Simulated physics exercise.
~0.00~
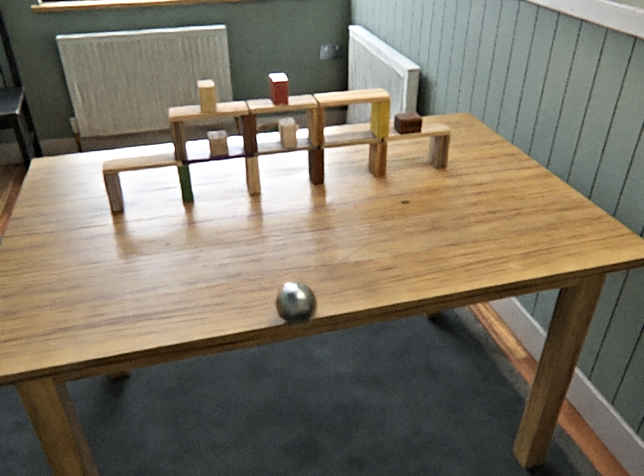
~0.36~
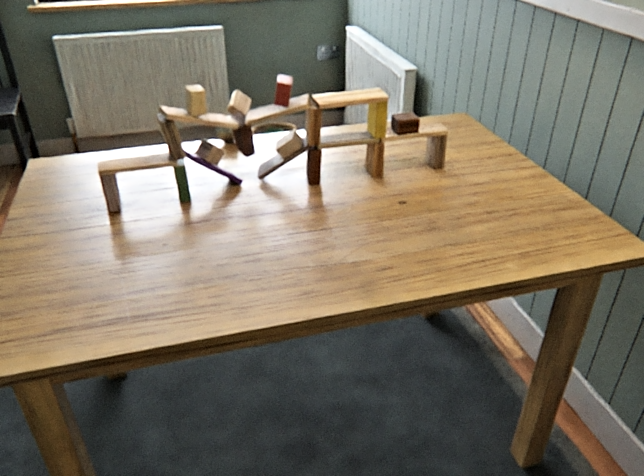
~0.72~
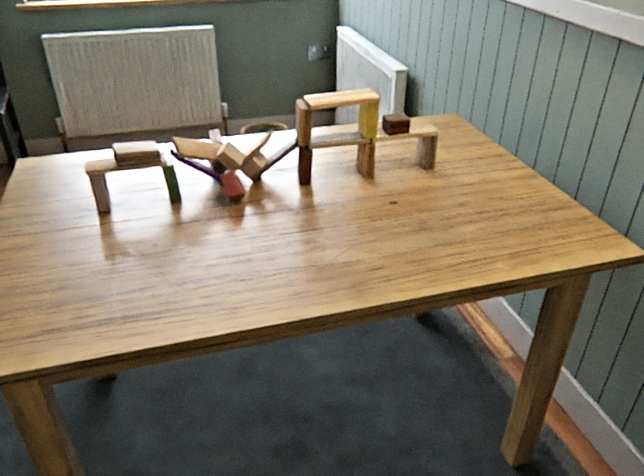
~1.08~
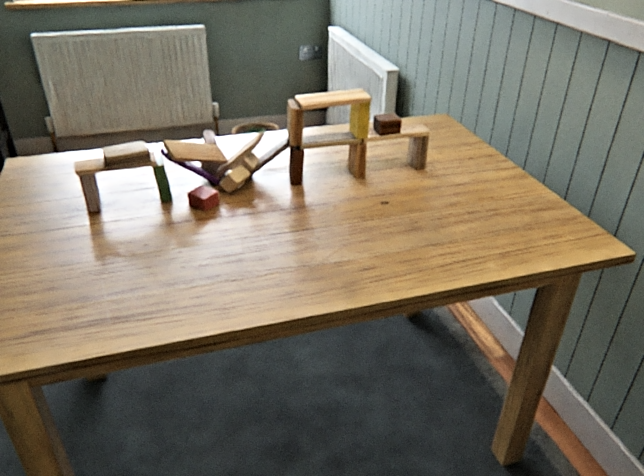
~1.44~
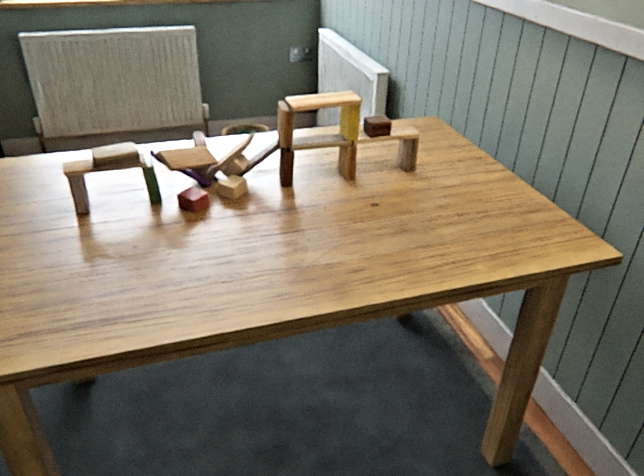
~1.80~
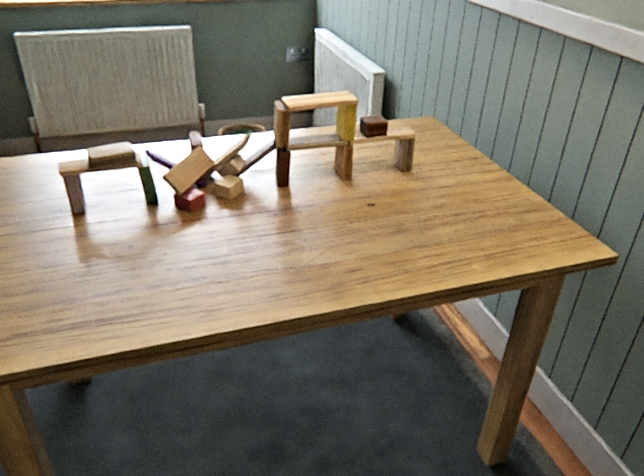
A steel ball rolls into a wooden block structure, and its middle collapses, leaving both ends standing.
